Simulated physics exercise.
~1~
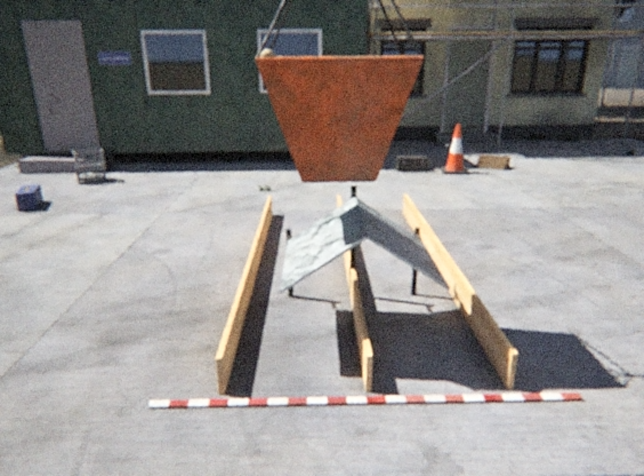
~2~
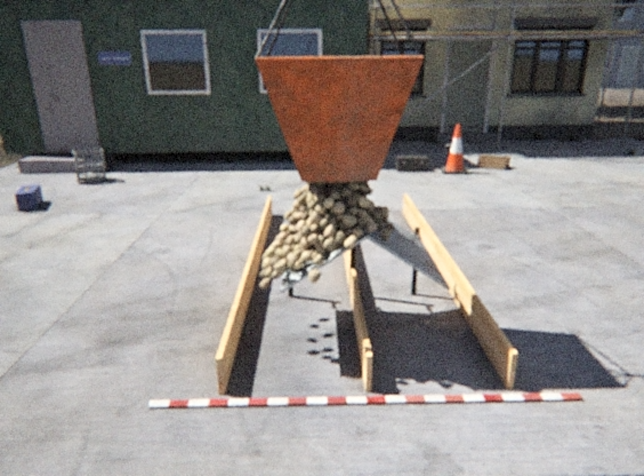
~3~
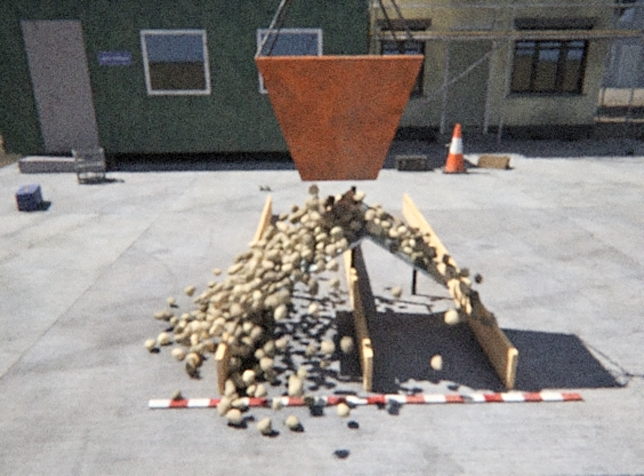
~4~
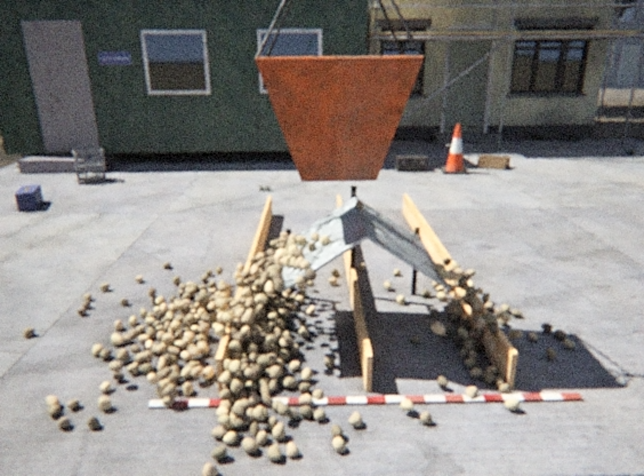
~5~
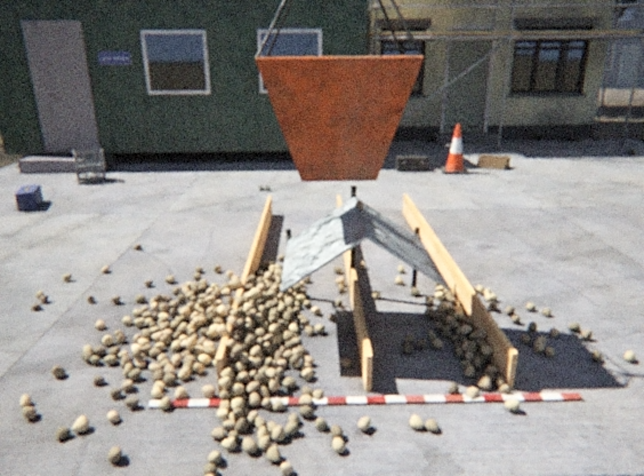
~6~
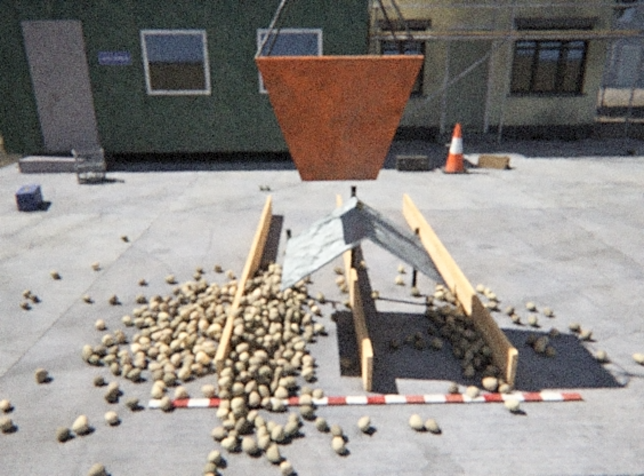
A rusty orange skip hanging over a concrete yard dropped a load of rounded stones onto a peaked steel sheet, and they poured down mostly to the left, spilled over the planks and settled in a big left-hand heap and a smaller right-hand one.
